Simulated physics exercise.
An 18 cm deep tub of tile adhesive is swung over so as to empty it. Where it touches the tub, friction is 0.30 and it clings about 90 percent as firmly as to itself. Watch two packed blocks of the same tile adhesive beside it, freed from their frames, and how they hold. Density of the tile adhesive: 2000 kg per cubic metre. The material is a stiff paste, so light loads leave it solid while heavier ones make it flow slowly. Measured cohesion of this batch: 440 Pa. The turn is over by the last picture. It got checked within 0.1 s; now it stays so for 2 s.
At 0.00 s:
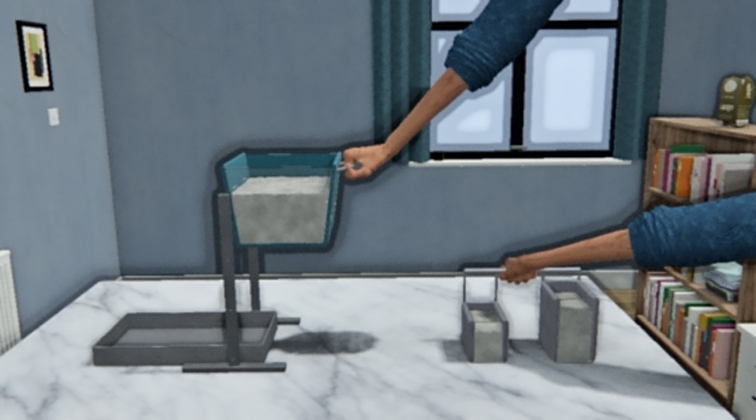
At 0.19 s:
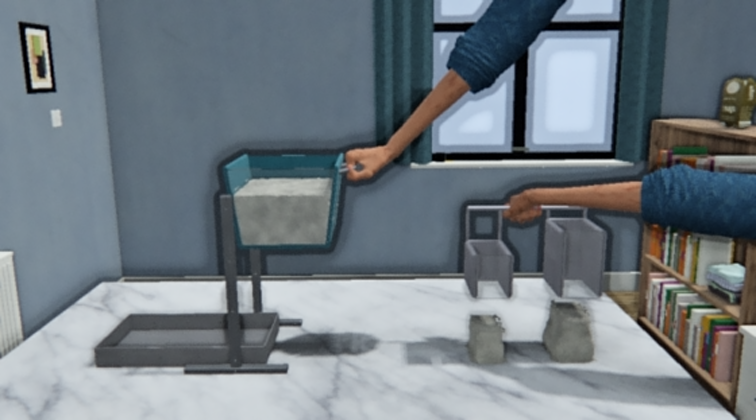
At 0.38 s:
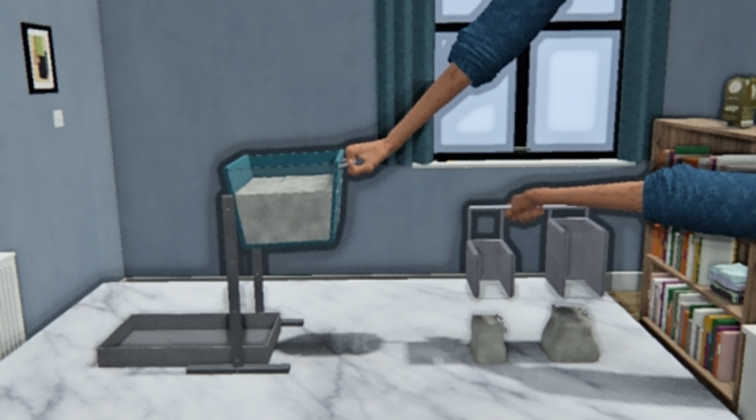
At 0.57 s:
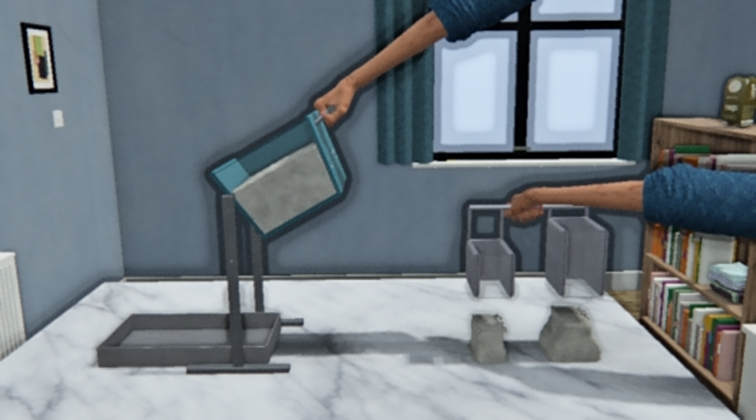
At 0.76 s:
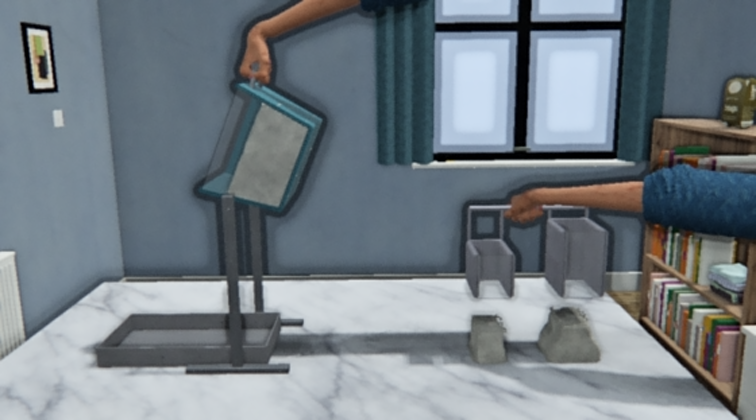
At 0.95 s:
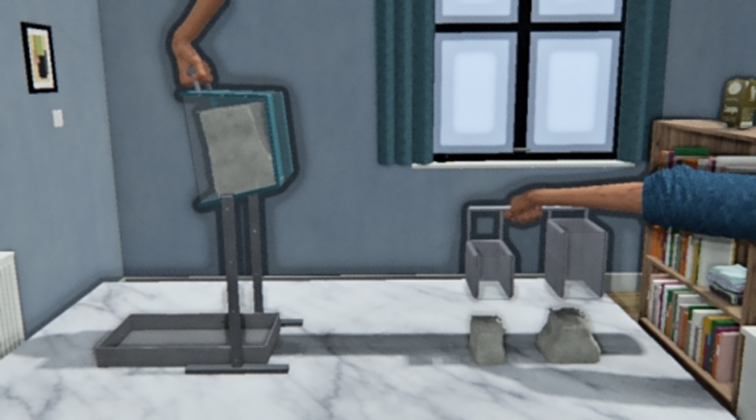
Hands lifting open casings off two grey blocks, the larger one slumping slightly, then swinging a teal tub of grey material over leftward.
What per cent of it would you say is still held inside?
Near 41 percent is still held inside.
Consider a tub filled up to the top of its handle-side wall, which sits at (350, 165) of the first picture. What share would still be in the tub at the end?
I'd guess around 30 per cent remains.
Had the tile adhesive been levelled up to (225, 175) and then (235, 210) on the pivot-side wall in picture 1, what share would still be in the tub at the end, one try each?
The first fill leaves 30 % in the tub and the second leaves 60 %.
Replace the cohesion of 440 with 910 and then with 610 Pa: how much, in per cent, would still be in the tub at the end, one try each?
Result: 45 % for the first case, 45 % for the second.
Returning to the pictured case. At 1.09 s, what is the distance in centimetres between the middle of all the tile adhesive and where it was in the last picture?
It has moved close to 8 cm.
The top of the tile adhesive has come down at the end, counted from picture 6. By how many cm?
About 13 cm.
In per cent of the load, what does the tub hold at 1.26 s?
Near 40 in a hundred.
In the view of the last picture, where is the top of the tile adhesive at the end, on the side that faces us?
Roughly at pixel (251, 165).
By 1.09 s, the tub is at 96 degrees and holds 75 %.
By 1.26 s, the tub is at 96 degrees and holds 42 %.
By 1.43 s, the tub is at 96 degrees and holds 41 %.
By 1.60 s, the tub is at 96 degrees and holds 41 %.
By 2.95 s, at the end, the tub is at 96 degrees and holds 41 %.
